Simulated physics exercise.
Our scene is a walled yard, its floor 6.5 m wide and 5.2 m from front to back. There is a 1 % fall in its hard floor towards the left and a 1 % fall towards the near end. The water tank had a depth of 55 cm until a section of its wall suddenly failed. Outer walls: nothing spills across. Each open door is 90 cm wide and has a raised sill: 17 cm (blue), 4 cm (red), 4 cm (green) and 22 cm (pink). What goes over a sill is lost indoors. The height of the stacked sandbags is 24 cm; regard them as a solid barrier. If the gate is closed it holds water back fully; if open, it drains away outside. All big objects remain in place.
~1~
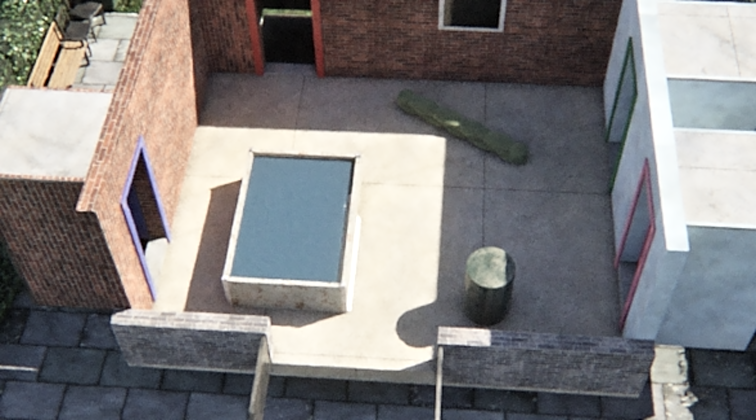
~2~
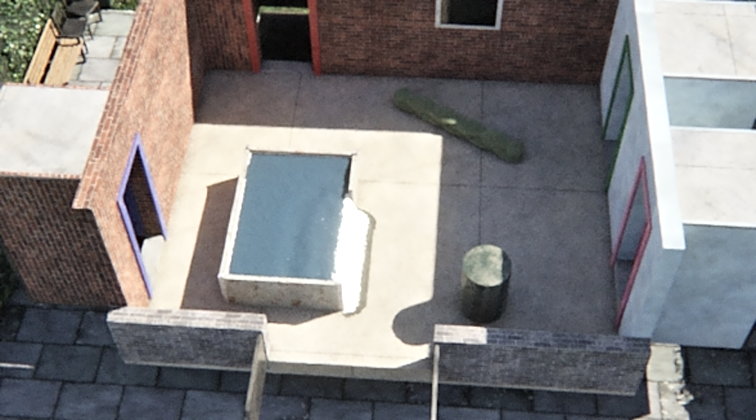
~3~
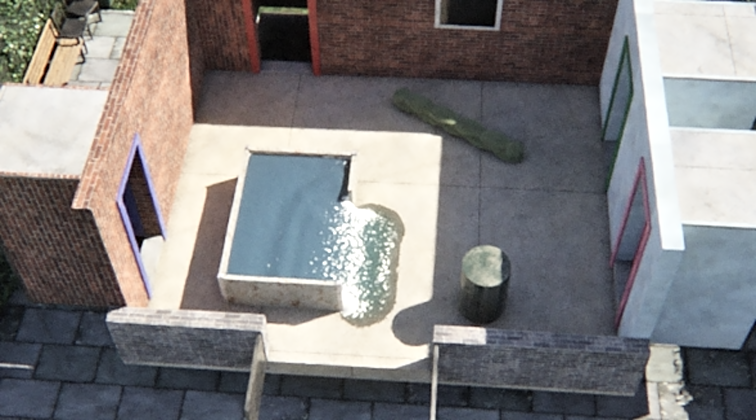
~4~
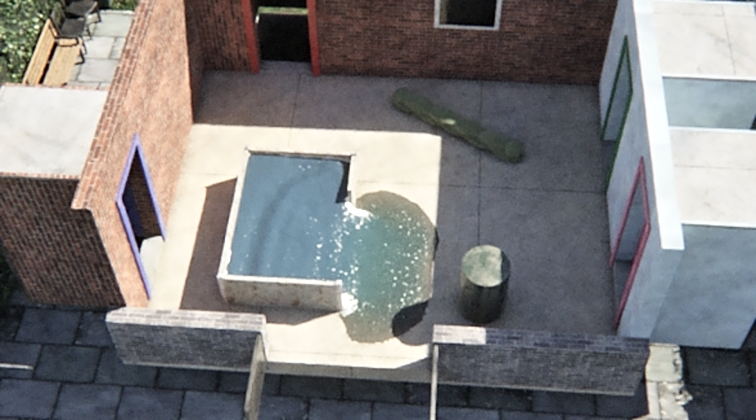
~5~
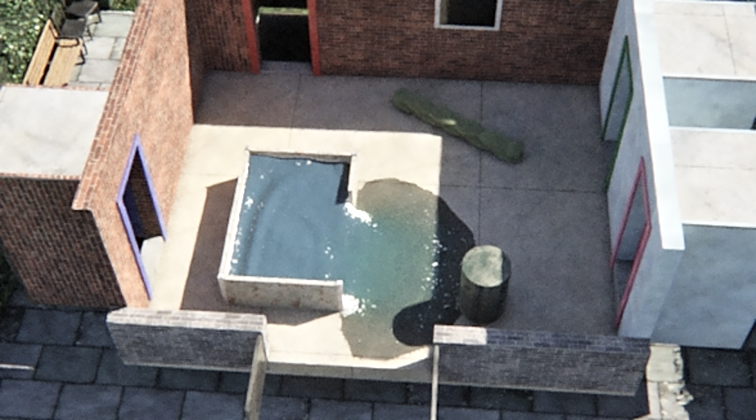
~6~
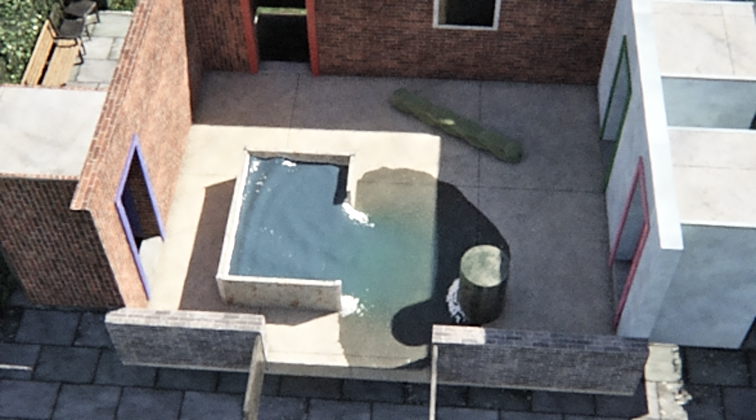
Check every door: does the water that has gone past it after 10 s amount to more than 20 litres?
In order: At the blue door the limit will not be crossed, at the red door the limit will not be crossed, at the green door the limit will be crossed, at the pink door the limit will not be crossed.
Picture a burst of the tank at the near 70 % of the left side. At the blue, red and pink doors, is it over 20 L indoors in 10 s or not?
Then blue would come out on the high side, red on the high side and pink on the low side.
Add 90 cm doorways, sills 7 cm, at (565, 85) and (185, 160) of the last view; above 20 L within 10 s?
Check, in order - fail / pass.
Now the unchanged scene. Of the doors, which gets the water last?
That's the blue door.
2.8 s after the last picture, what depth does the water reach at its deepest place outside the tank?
Around 20 centimetres.
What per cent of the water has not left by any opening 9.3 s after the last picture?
About 74 per cent.
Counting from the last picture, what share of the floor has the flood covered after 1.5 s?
About 40 per cent.
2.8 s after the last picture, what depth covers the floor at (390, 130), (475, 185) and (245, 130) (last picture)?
Spot one 0 cm, spot two 3 cm, spot three 0 cm.
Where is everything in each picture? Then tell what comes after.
In the first frame, the water tank at (295, 218) is whole and still, 55 cm deep.
In the second frame, water pours out at (345, 252) and has run 0.9 m, to (351, 311); typically 10 cm deep outside, 55 cm at the water tank's back.
In the third frame, the front is at (367, 320), 1.0 m from the gap at (344, 254); 1.2 m2 of floor is under water; 55 cm left at the back of the water tank.
In the fourth frame, water pours out at (344, 254) and has run 1.4 m, to (415, 318); typically 8 cm deep outside, 54 cm at the water tank's back.
In the fifth frame, the front is at a hidden place, 1.8 m from the gap at (344, 255); 3.8 m2 of floor is under water; 49 cm left at the back of the water tank.
In the sixth frame, water pours out at (343, 255) and has run 2.3 m, to a hidden place; typically 6 cm deep outside, 47 cm at the water tank's back.
Then, 0.7 s after the last picture water covers 30 % of the floor and is deepest (32 cm) near (458, 288); blue door not reached, red door not reached, green door not reached, pink door 6 cm at the sill, 0 L in.
Then, 1.5 s after the last picture water covers 40 % of the floor and is deepest (29 cm) near (619, 364); blue door not reached, red door not reached, green door 8 cm at the sill, 0 L in, pink door 17 cm at the sill, 0 L in.
Then, 2.8 s after the last picture water covers 45 % of the floor and is deepest (20 cm) near (564, 361); blue door not reached, red door not reached, green door 10 cm at the sill, 32 L in, pink door 16 cm at the sill, 2 L in.
Then, 5.3 s after the last picture water covers 60 % of the floor and is deepest (14 cm) near (399, 82); blue door not reached, red door not reached, green door 8 cm at the sill, 63 L in, pink door 9 cm at the sill, 2 L in.
Then, 9.3 s after the last picture water covers 85 % of the floor and is deepest (12 cm) near (195, 115); blue door 2 cm at the sill, 0 L in, red door 3 cm at the sill, 0 L in, green door 4 cm at the sill, 86 L in, pink door 4 cm at the sill, 2 L in.
